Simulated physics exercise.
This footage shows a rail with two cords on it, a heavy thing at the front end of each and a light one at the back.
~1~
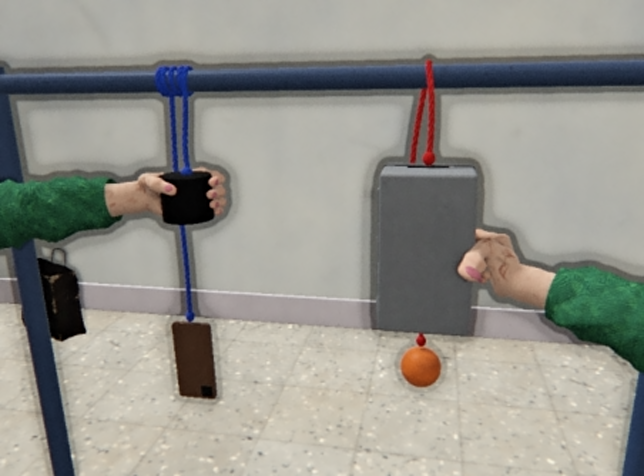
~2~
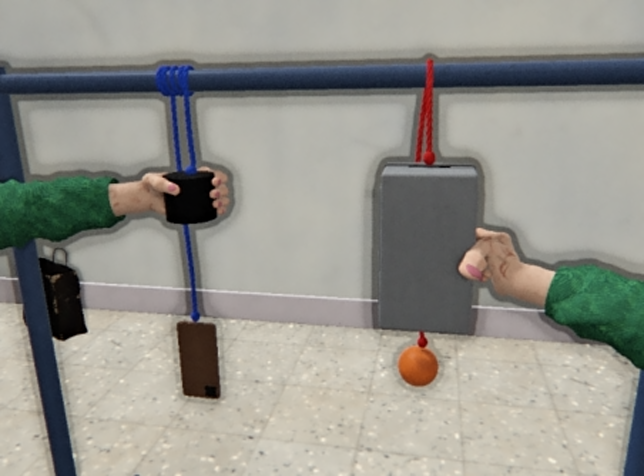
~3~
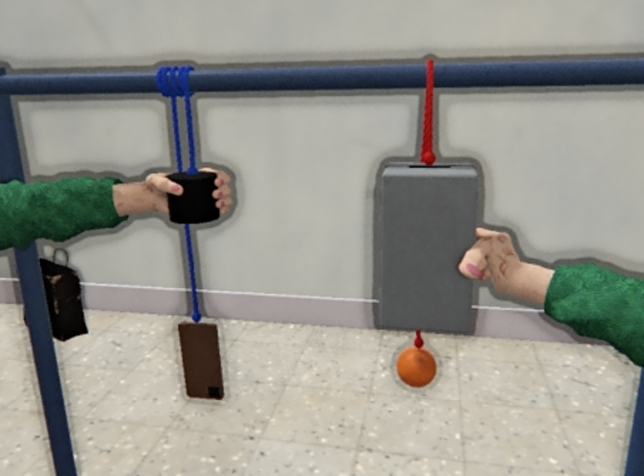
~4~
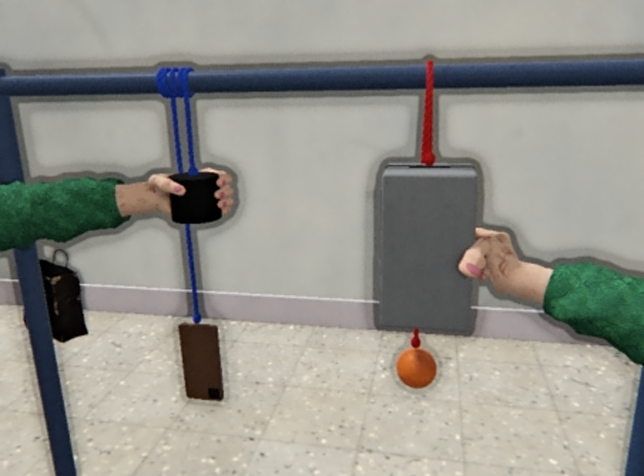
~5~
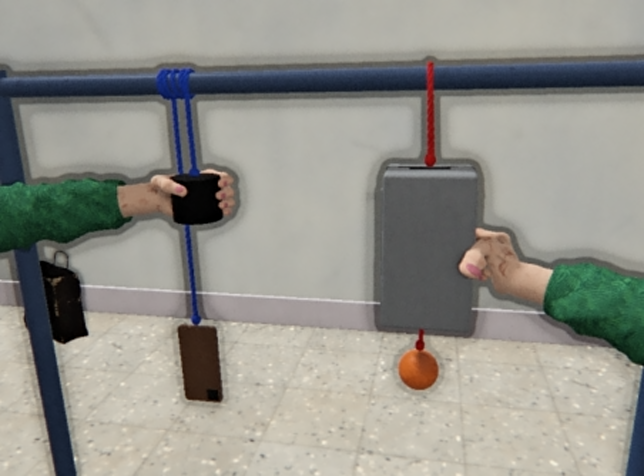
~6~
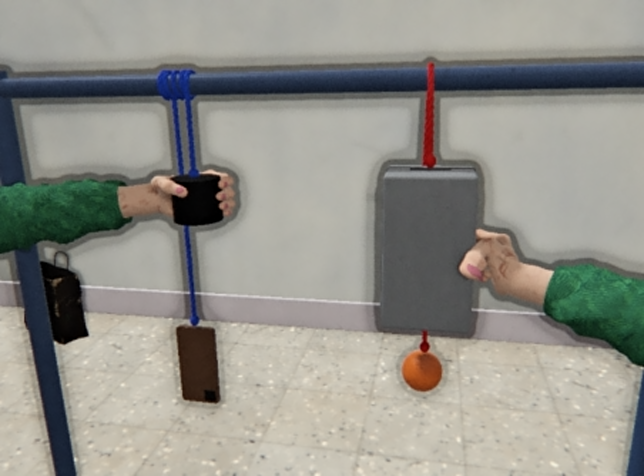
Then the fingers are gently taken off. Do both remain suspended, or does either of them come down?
My prediction: The weight hangs on; the grey case slips down.
Then, 0.56 s later than the last view, weight in the air near (195, 204); grey case on the floor.
Finally, weight in the air near (195, 205); grey case on the floor. The weight stays hanging and the grey case drops.
